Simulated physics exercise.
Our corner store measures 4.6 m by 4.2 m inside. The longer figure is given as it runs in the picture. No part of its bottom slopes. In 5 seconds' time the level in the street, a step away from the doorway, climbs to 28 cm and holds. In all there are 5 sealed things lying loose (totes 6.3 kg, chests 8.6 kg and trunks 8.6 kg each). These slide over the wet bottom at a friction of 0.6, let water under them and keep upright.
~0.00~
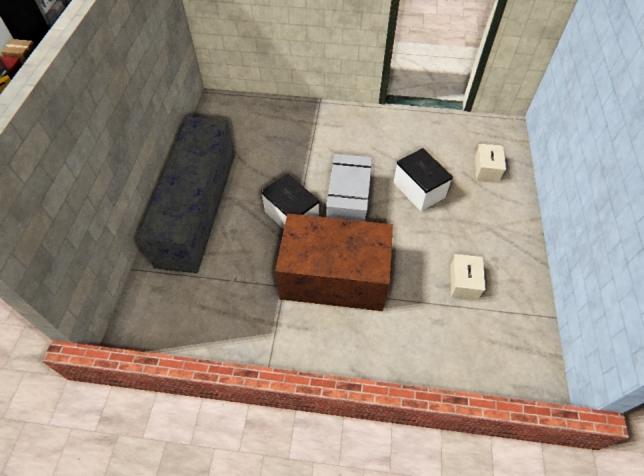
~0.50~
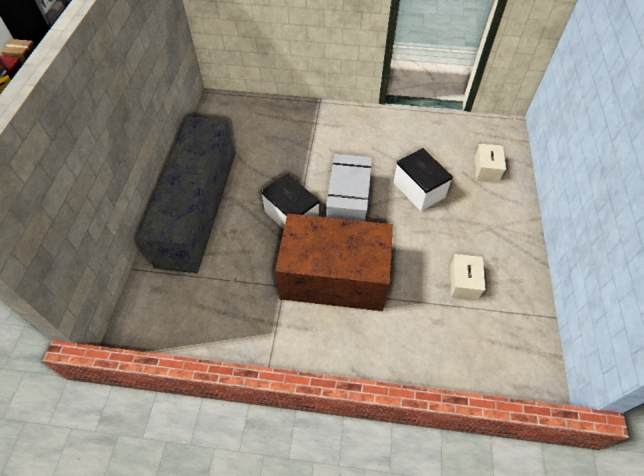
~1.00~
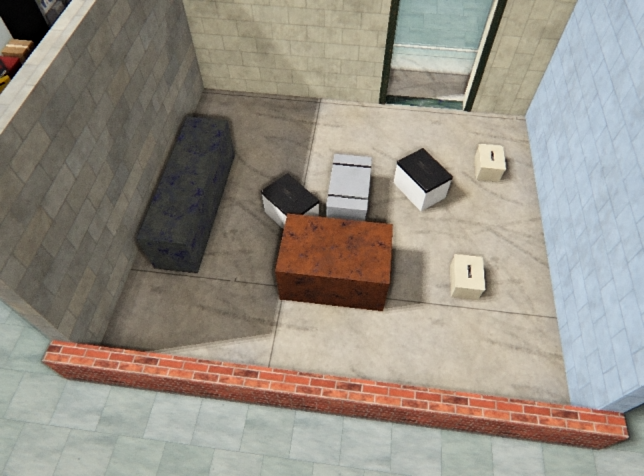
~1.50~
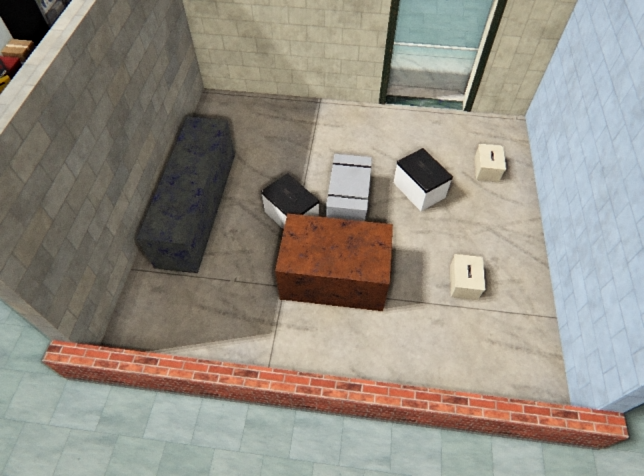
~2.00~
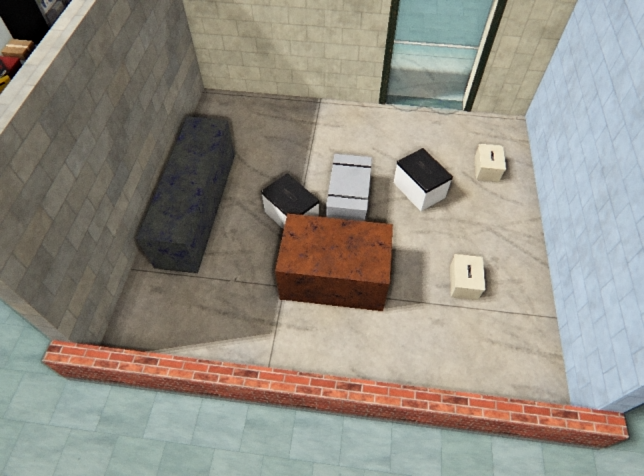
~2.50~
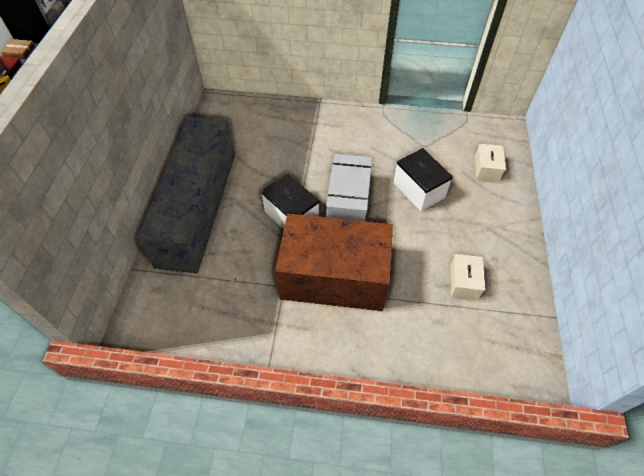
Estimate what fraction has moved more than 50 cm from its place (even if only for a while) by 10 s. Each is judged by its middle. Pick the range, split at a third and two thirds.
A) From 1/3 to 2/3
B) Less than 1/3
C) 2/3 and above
2/3 and above.
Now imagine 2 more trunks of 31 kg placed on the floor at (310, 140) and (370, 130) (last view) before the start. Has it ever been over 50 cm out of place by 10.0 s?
First one stays within it, second one stays within it.
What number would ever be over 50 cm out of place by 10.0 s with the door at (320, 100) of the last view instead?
Then the count would be 4.
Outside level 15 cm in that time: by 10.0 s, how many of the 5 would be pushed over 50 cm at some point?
Then it comes to 3.
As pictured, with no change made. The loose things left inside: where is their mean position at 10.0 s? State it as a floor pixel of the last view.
I'd put it close to (292, 284) in the last view.
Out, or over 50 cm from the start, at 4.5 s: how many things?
1.
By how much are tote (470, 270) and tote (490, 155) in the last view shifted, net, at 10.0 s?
The first is 120 cm from its start, the second 250 cm.
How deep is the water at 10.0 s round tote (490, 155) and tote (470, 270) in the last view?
Depth approx. 16 cm / 16 cm.
After 3.5 s 0 of 5 are over 50 cm from their spots; 0 afloat.
After 4.5 s 1 of 5 are over 50 cm from their spots; 0 afloat.
After 7.0 s 5 of 5 are over 50 cm from their spots; 5 afloat.
After 10.0 s 5 of 5 are over 50 cm from their spots, and 5 have been at some point; 5 afloat.
